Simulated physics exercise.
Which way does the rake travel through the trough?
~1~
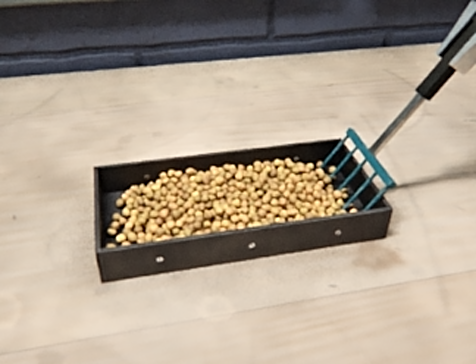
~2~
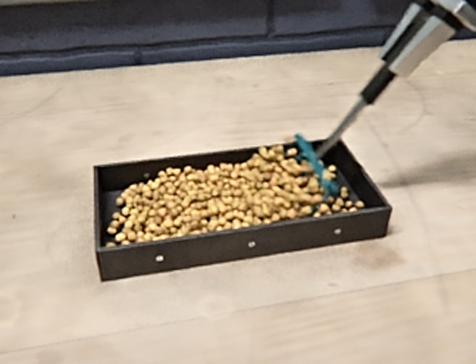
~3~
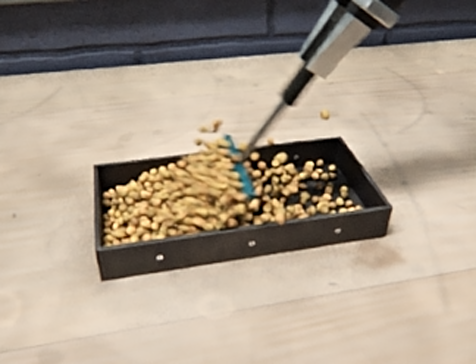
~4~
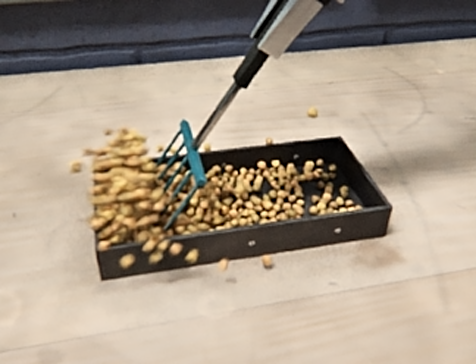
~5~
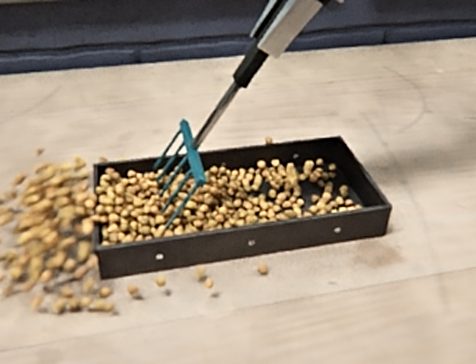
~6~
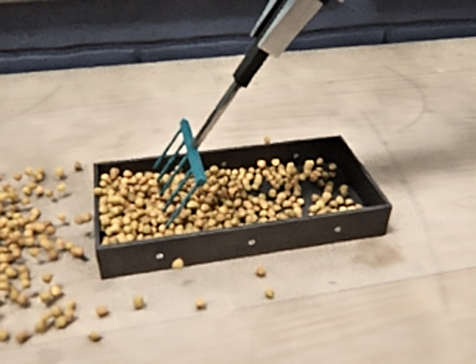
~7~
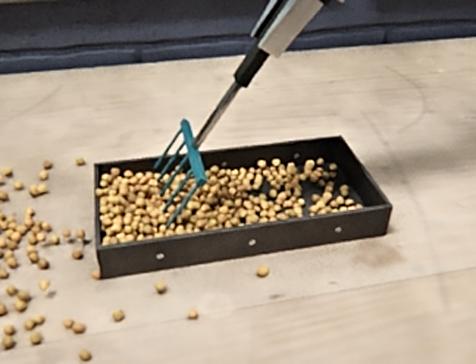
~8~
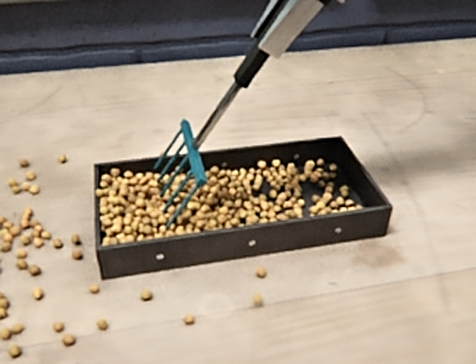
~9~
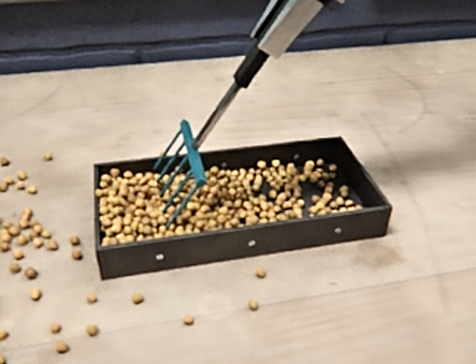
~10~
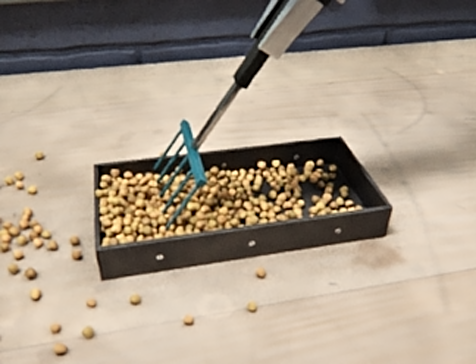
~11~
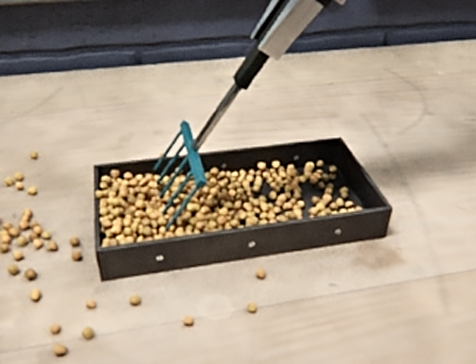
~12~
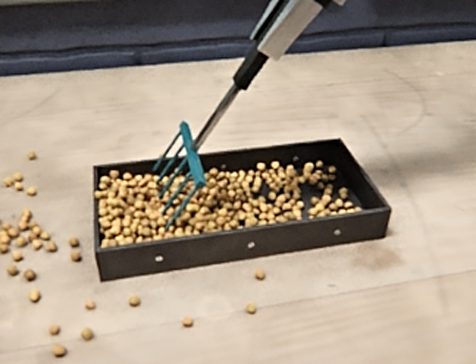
The rake travels to the left, from the right end of the trough towards the left end.
